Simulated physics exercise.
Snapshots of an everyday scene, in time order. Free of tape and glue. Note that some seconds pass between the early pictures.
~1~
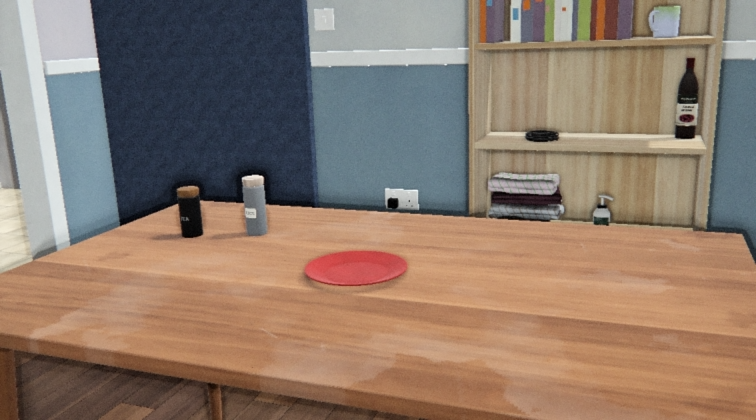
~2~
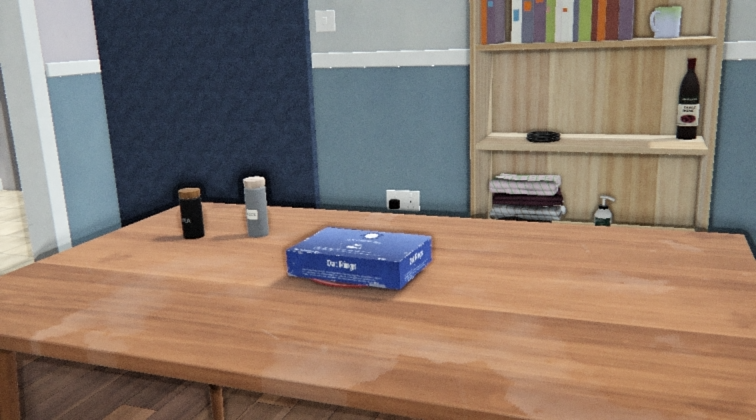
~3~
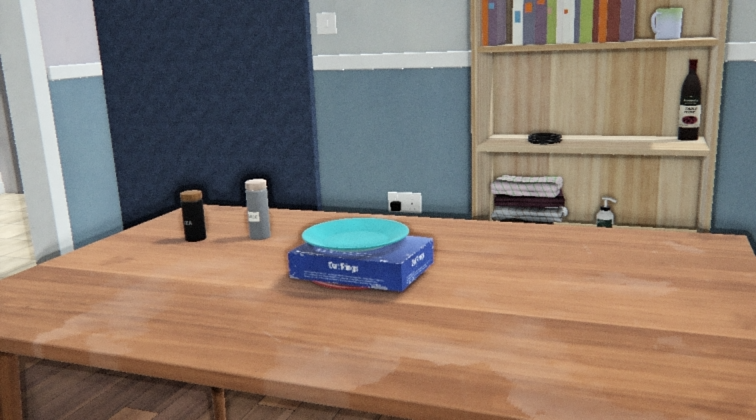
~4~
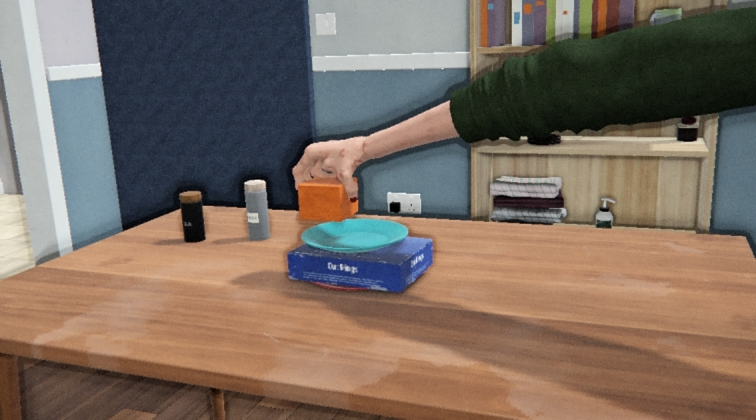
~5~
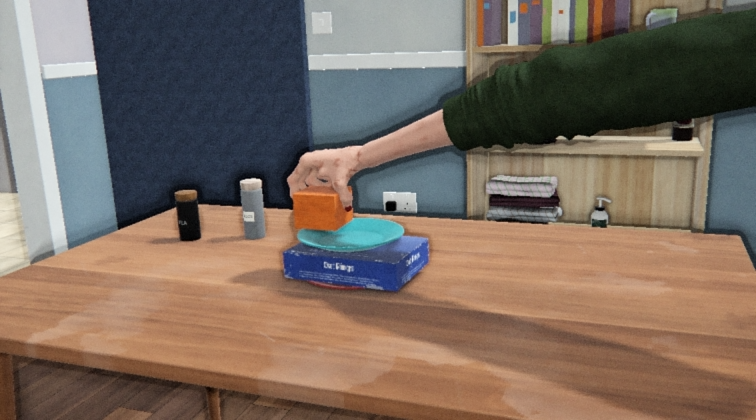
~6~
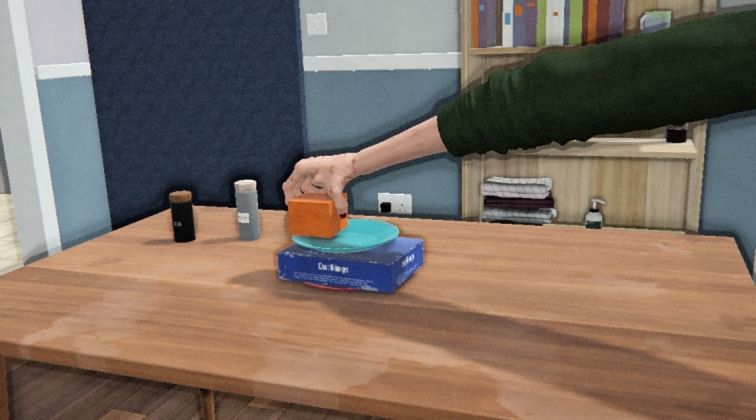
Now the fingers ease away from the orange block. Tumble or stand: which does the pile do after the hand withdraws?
Pretty sure the pile is stable there.
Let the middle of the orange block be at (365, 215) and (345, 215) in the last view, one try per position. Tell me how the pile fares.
The pile remains stable in the first case, then in the second case it remains stable.
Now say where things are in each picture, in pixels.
In the first frame, the last thing is not in view yet; grey shaker (255, 206).
In the second frame, the last thing is not in view yet.
In the third frame, the last thing is not in view yet; black shaker (193, 216).
The fourth frame shows coming down; orange block (329, 198).
The fifth frame shows coming down; orange block (323, 207); blue packet (358, 257).
The sixth frame shows in place under the hand; orange block (319, 214); grey shaker (248, 211).
Then, 0.50 s later than the last frame, all is still.
Then, 1.50 s later than the last frame, orange block resting near (319, 215).
When it is over, all 6 as before. End places, in pixels of the last picture, orange block near (319, 215). The pile stays up.
